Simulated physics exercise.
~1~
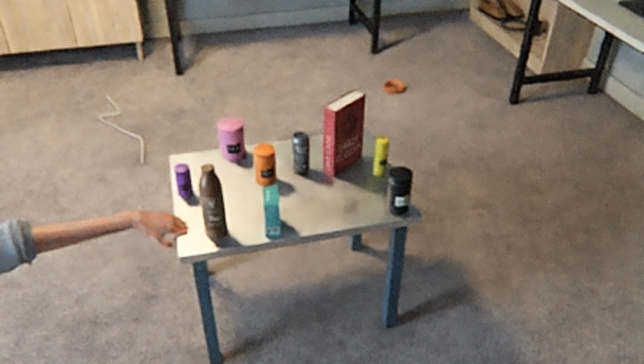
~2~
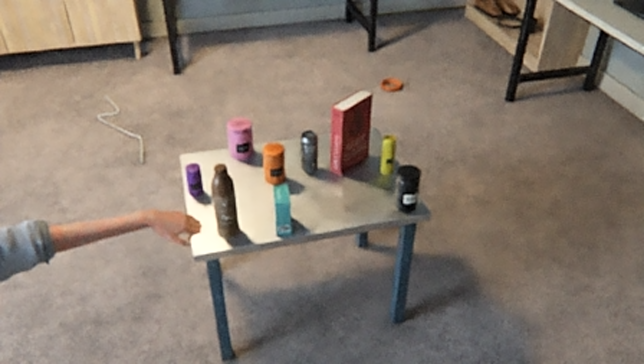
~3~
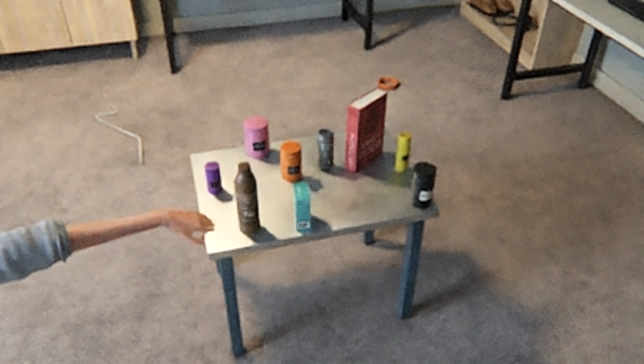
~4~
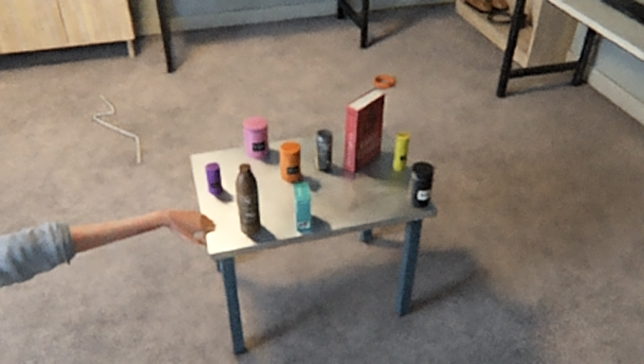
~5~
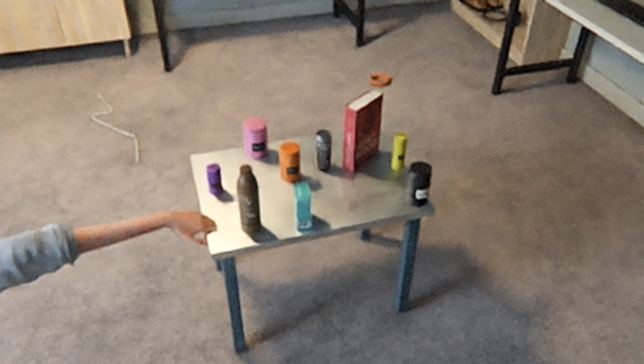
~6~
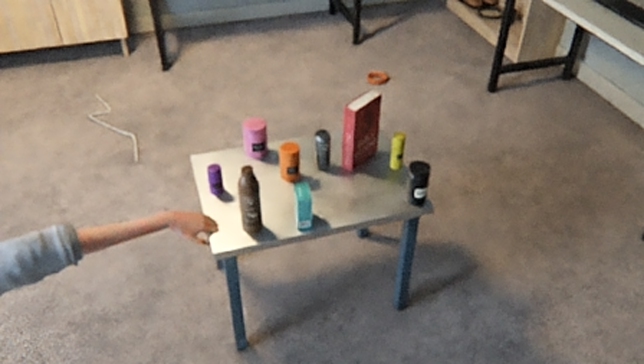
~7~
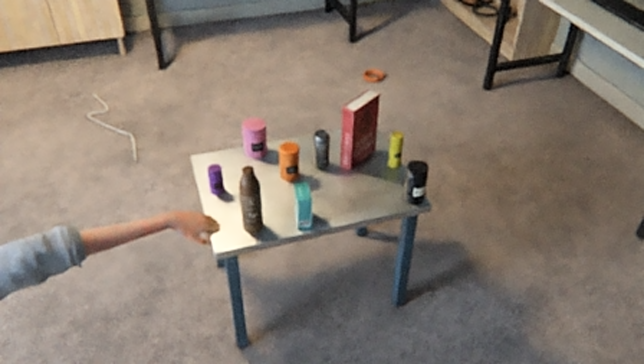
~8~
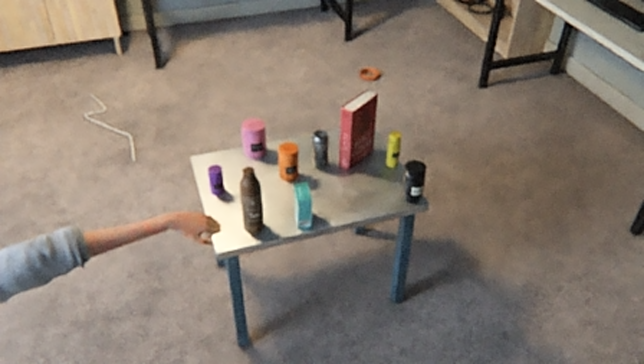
A hand in a grey sleeve reaches in from the left and holds the near left corner of a small pale table with blue-grey legs, seen from above on a grey carpet. A brown bottle and a turquoise packet stand near the front, with purple, pink and orange containers behind them and a grey can, red book, yellow shaker and black jar towards the right. The hand moves the table a short way to the right, and everything rides along upright. The table then stops. The view drifts slightly while the hand stays at the corner, and all the objects remain standing.
